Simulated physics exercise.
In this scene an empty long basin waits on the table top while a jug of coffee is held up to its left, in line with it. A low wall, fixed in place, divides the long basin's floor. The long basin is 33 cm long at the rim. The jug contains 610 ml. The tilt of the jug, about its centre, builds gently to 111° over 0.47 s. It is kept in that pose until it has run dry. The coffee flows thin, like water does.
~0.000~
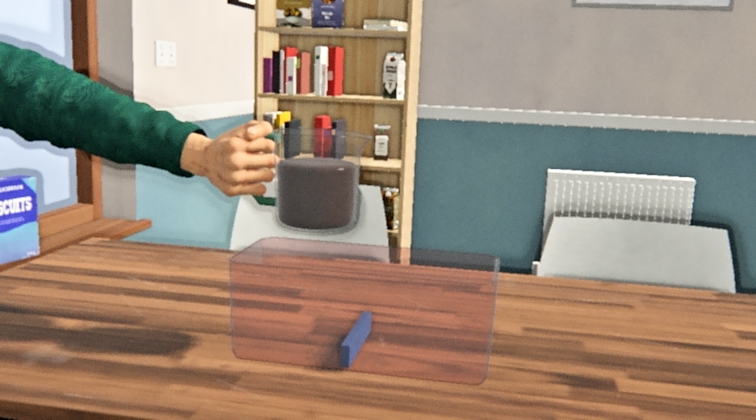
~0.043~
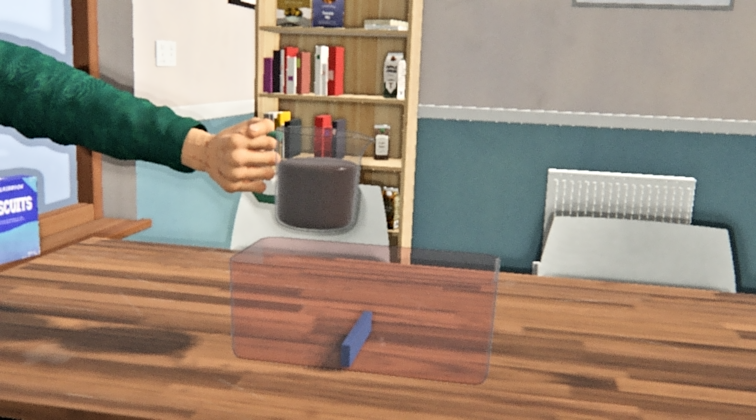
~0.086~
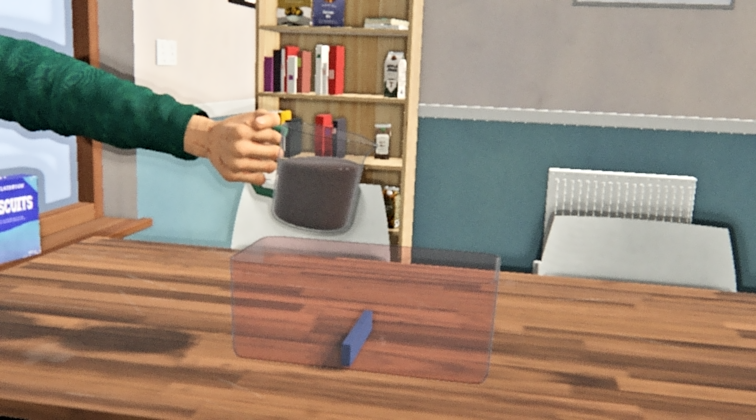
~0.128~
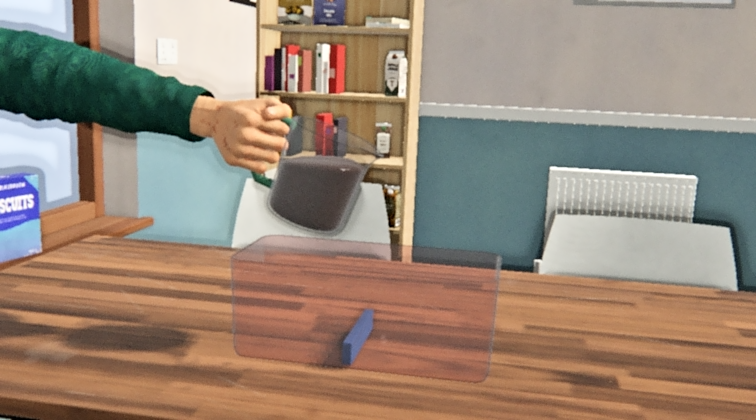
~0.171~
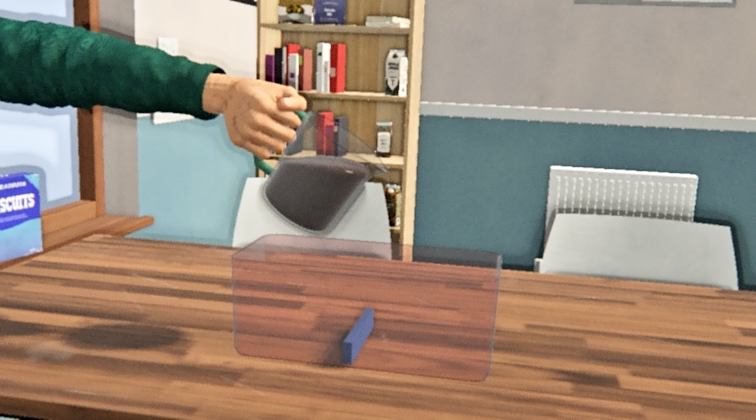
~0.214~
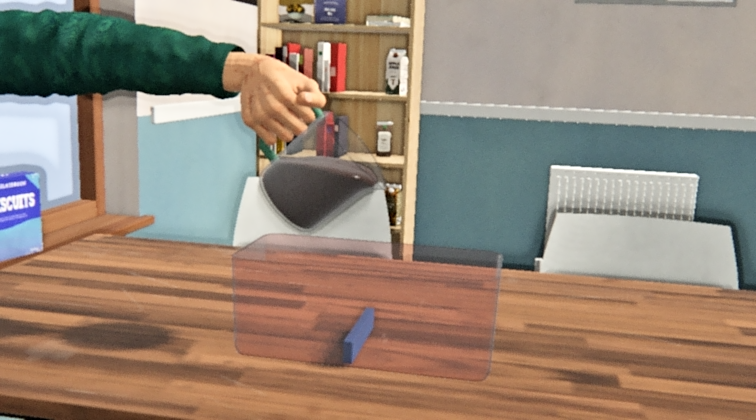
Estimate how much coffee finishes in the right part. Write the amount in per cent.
I would say 90 per cent.
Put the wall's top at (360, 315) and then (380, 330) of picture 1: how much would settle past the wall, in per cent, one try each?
I'd say 95 percent on the first go, 80 percent on the next.
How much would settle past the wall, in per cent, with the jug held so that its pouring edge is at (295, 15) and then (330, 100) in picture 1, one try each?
Around 25 per cent first, around 70 per cent next.
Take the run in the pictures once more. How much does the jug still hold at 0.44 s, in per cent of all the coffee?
Close to 48 percent of the liquid remains at that time.
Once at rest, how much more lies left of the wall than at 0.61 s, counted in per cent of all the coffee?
Near 7 percent, give or take.
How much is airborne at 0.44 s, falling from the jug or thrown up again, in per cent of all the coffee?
Estimate: Some 18 % of the total.
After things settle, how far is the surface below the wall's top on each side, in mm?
Left about 26 mm, while the right is about 6 mm.
Then, 0.44 s in, the tilt is 110° and 49 per cent is still to pour, 0 is left of the wall and 33 right of it.
Then, 0.61 s in, the tilt is 111° and 10 per cent is still to pour, 2 is left of the wall and 82 right of it.
Then, 0.78 s in, the tilt is 111° and 1 per cent is still to pour, 8 is left of the wall and 88 right of it.
Then, 0.97 s in, the tilt is 111° and 0 per cent is still to pour, 9 is left of the wall and 89 right of it.
Finally, 9 per cent lies left of the wall, 90 right of it and 1 outside.
